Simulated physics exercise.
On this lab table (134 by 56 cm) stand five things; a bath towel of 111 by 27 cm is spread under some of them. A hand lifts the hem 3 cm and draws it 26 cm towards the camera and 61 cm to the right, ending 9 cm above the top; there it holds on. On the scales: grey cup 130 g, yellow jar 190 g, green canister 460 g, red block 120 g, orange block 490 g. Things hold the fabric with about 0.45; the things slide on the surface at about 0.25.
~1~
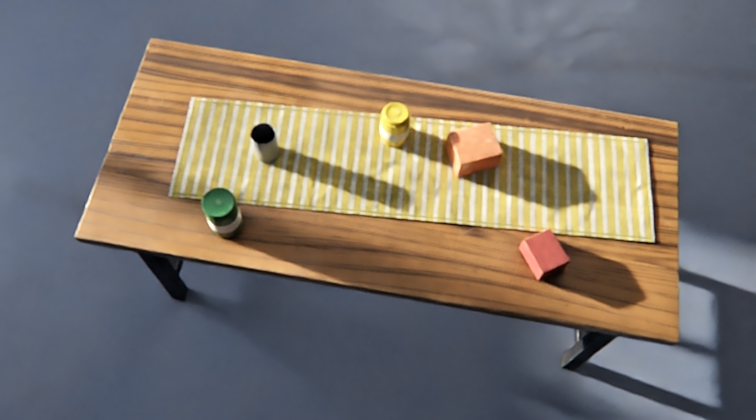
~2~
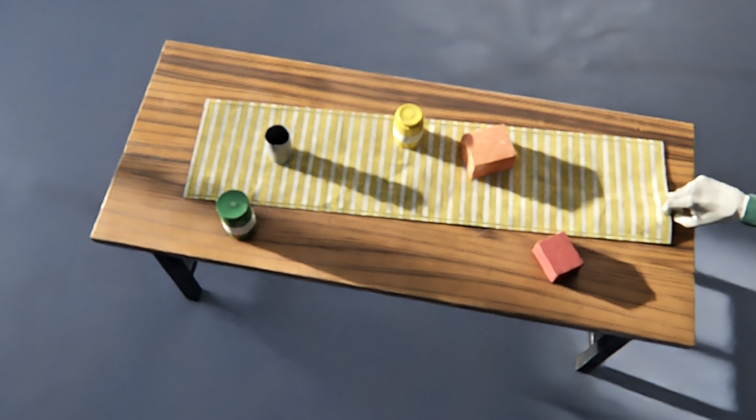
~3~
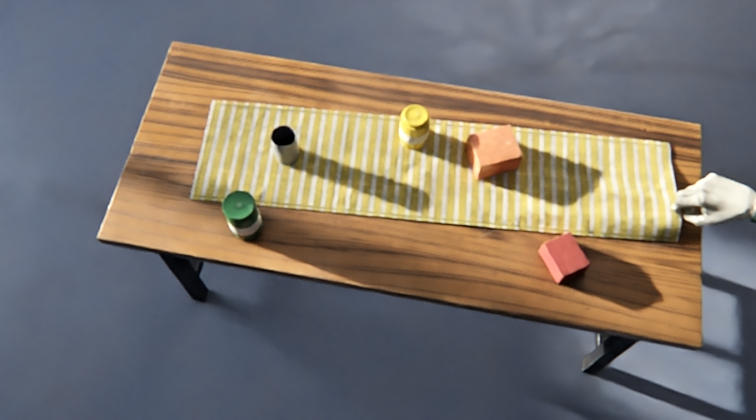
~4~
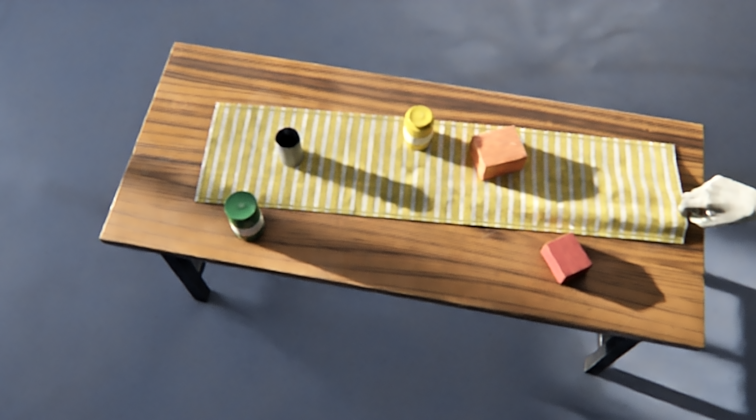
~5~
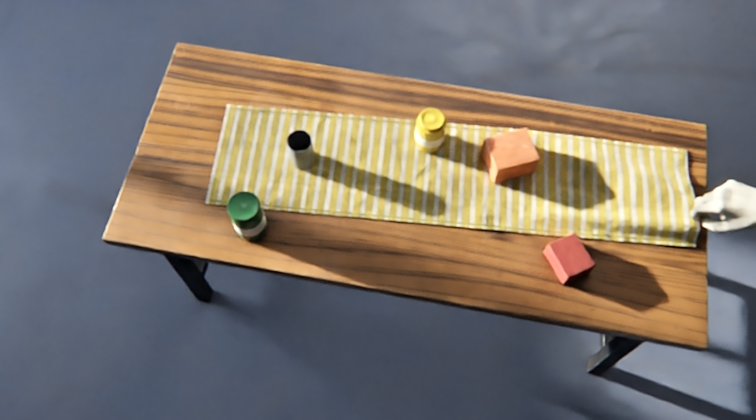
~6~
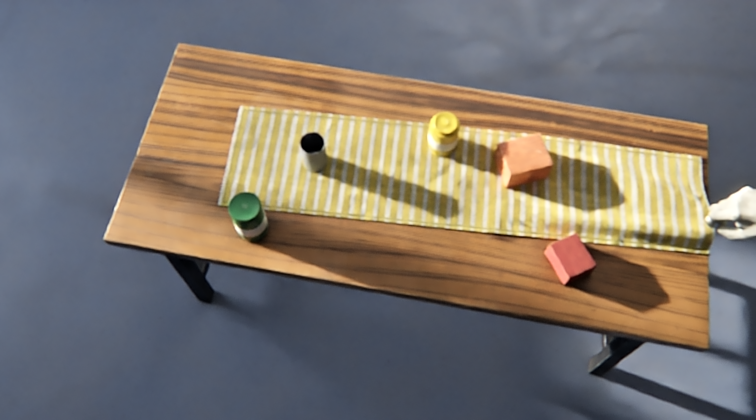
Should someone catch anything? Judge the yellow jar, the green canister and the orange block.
In order: The yellow jar falls off; the green canister remains up there; the orange block goes over the edge.
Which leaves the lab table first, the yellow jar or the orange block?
First goes the orange one.
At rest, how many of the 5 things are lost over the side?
3 of them.
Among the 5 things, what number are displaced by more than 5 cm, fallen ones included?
I count 3.
Next, 85 % of the bath towel is still over the top; orange block 22 cm off its start, yellow jar 22 cm off its start, grey cup 21 cm off its start.
Then, 70 % of the bath towel is still over the top; orange block 43 cm off its start, yellow jar 43 cm off its start, grey cup 41 cm off its start.
After that, 50 % of the bath towel is still over the top; orange block over the edge, yellow jar 65 cm off its start at (707, 220), grey cup 62 cm off its start at (564, 198).
Later, 20 % of the bath towel is still over the top; yellow jar over the edge, orange block over the edge, grey cup 95 cm off its start.
At the end, 0 % of the bath towel is still over the top; yellow jar over the edge, orange block over the edge, green canister 0 cm off its start at (244, 206), grey cup over the edge.
